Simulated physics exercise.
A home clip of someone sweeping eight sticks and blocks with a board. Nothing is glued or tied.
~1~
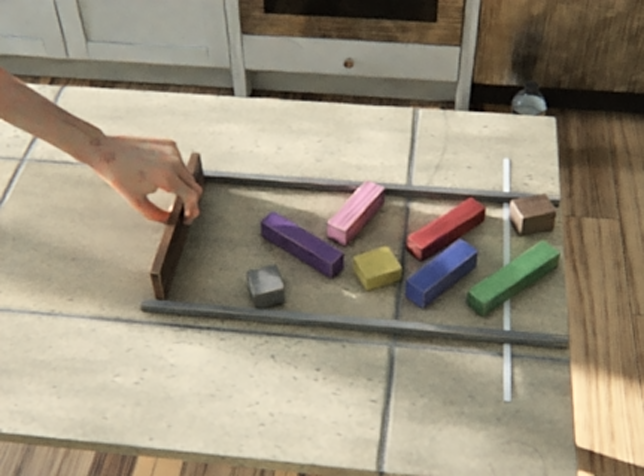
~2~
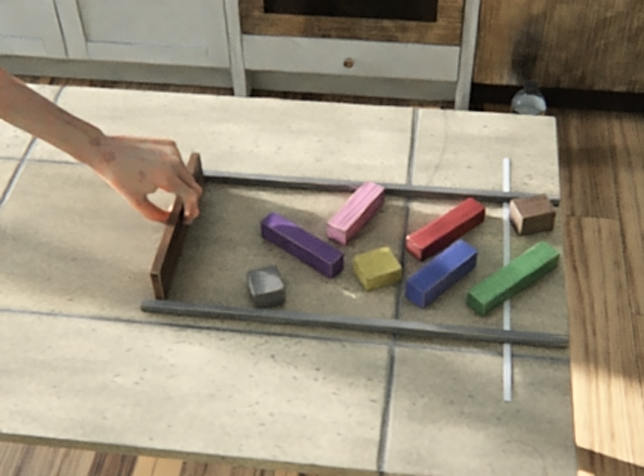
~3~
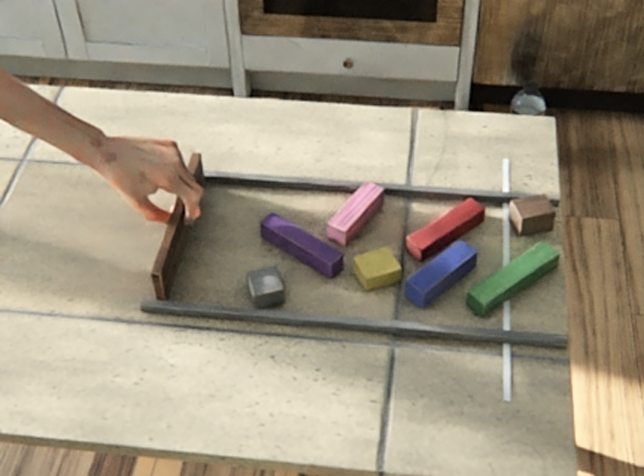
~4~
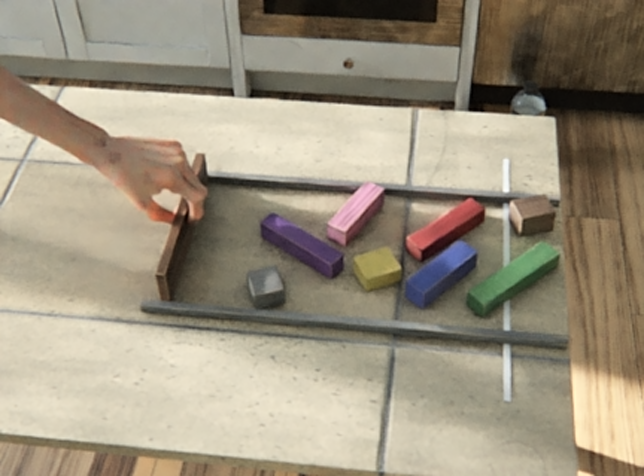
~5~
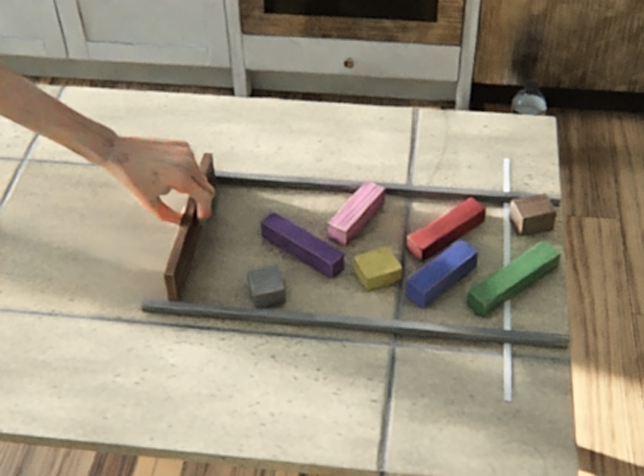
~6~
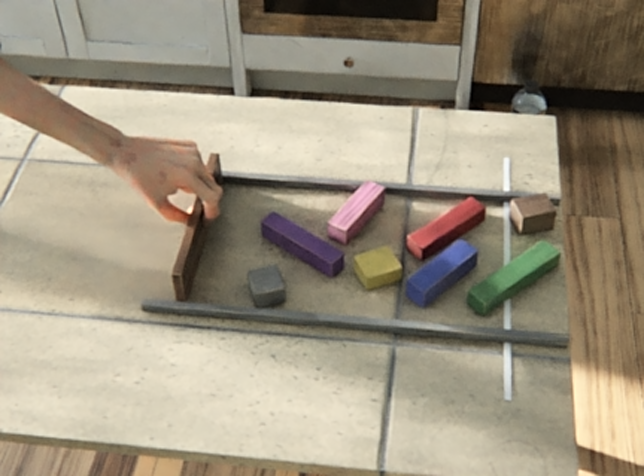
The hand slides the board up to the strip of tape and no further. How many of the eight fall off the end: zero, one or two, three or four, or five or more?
The number that fall off is three or four.
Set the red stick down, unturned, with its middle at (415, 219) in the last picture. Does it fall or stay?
It is kept.
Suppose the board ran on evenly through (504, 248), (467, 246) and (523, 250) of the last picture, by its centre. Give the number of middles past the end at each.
It would be 4, 2 and 5.
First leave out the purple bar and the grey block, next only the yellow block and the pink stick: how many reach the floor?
It would be 2 and 2.
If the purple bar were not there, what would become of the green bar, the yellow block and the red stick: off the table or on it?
The green bar falls, the yellow block does not fall, the red stick stays on.
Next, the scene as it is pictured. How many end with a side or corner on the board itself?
It touches 3.
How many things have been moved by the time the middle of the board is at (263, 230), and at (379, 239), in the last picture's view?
First 2, then 6.
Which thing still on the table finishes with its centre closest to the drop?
It is the yellow block.
A little later, none off yet; brown block at rest near (533, 214); green bar at rest near (514, 277); red stick at rest near (447, 229).
Next, none off yet; brown block at rest near (533, 214); green bar at rest near (514, 277); red stick shifted a little near (472, 222).
Later still, none off yet; brown block tilted well over near (586, 249); green bar shifted a little near (575, 294); red stick shifted about its own width near (549, 227).
When it is over, the number that fall off is three or four; down, blue bar, red stick, green bar and brown block.
